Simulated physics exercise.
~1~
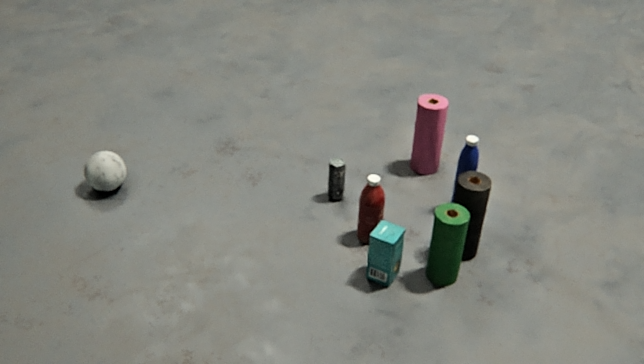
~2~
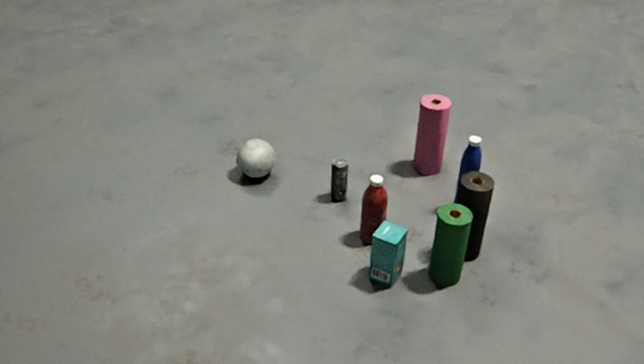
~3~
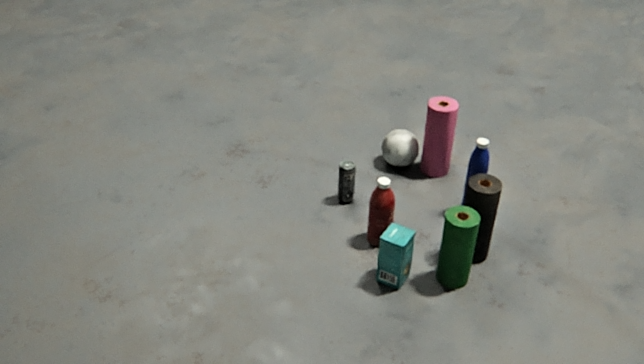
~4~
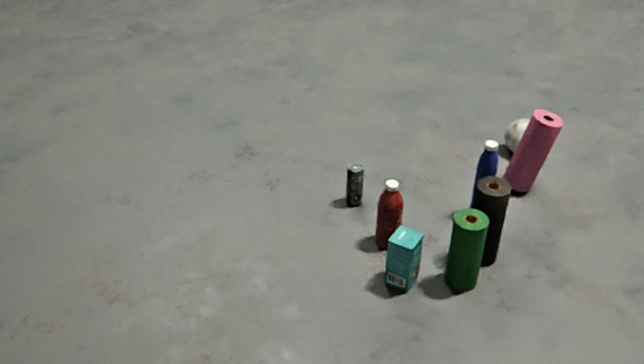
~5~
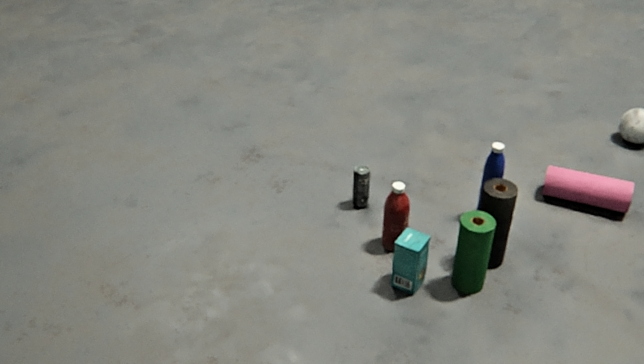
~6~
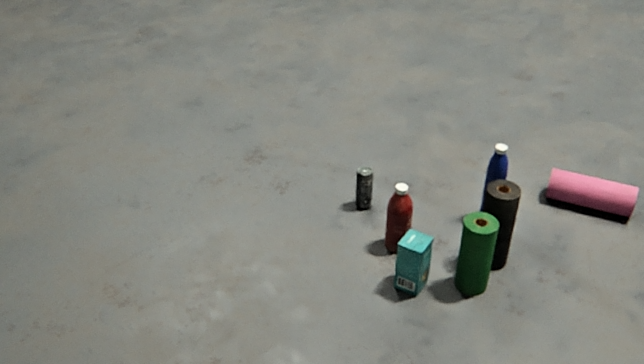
The footage shows a white ball rolling rightward across a grey floor, passing behind a grey can and knocking over the upright pink roll before leaving view at the right. The pink roll ends on its side, while the bottles, can, turquoise carton, and black and green rolls remain standing.
